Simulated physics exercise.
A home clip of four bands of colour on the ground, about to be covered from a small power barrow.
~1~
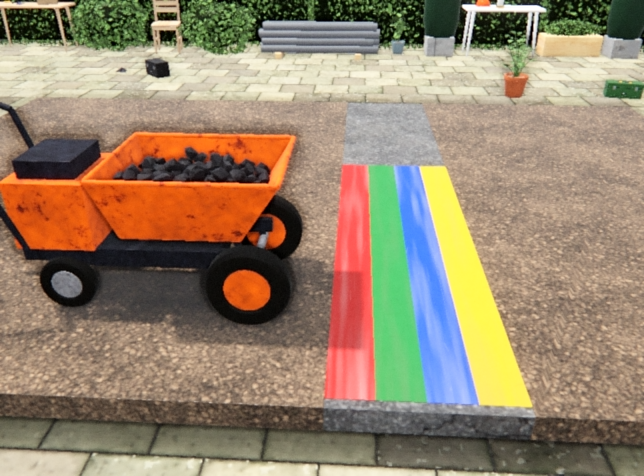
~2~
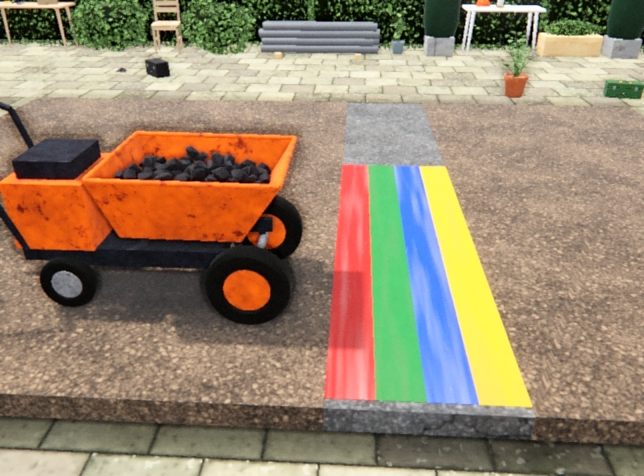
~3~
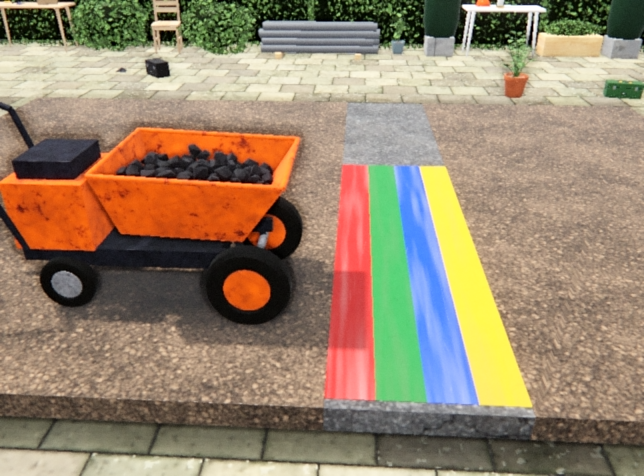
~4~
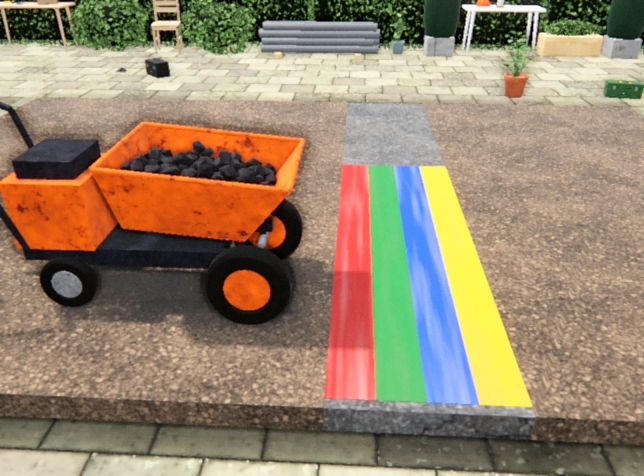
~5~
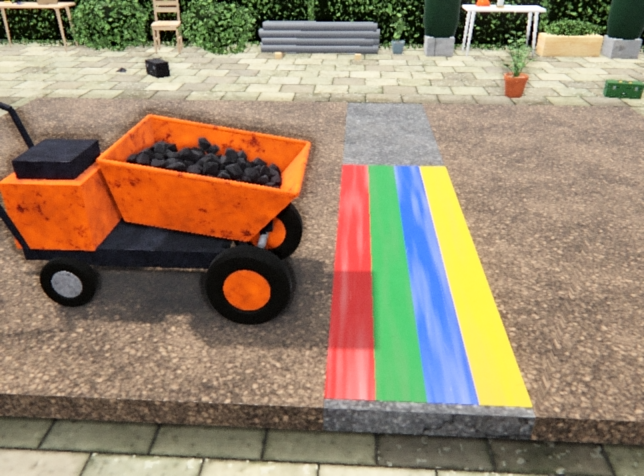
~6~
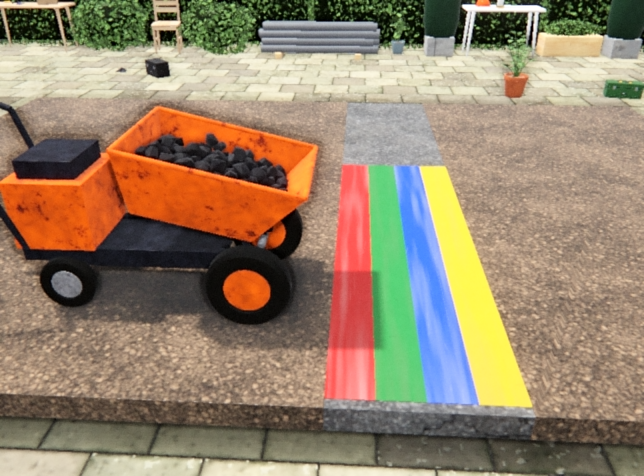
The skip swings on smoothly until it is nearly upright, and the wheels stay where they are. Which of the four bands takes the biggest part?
Most covered: The green band.
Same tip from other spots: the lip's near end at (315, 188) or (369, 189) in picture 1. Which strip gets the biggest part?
At the first place that blue strip, at the second the yellow one.
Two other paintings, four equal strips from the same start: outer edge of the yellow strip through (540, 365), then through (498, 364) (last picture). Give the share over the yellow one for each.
About 0 and 10 per cent.
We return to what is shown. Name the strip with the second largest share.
In second place: That blue strip.
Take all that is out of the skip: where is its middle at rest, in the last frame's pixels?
At about (400, 289).
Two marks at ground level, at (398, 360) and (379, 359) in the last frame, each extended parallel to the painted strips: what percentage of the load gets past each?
Near 50 % and 70 %.
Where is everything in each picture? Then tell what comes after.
In the first frame, lip of the skip at (277, 187), level; top of the load at (197, 176), lumps of coal; red strip at (351, 353); green strip at (397, 355); blue strip at (444, 357); yellow strip at (492, 359).
In the second frame, lip of the skip at (279, 188), level; top of the load at (198, 176).
In the third frame, lip of the skip at (283, 189), tipped barely; top of the load at (166, 176).
In the fourth frame, lip of the skip at (289, 191), tipped barely; top of the load at (184, 173).
In the fifth frame, lip of the skip at (296, 195), tipped a little; top of the load at (189, 169).
In the sixth frame, lip of the skip at (305, 199), tipped a little; top of the load at (178, 166); red strip at (351, 353); green strip at (397, 355); blue strip at (444, 357); yellow strip at (492, 359).
Soon after the last picture, skip tipped well over; all in the skip.
A little later, skip tipped steeply; nearly all in the skip; a stray few over the red strip; a stray few over the green strip; a stray few over the yellow strip.
Later still, skip tipped right over; about a third in the skip; a small part over the red strip; about a third over the green strip; about a quarter over the blue strip; a stray few over the yellow strip; a stray few off the paint.
By the end, skip tipped right over; a small part in the skip; a small part over the red strip; about a third over the green strip; about a quarter over the blue strip; a small part over the yellow strip; a stray few off the paint.
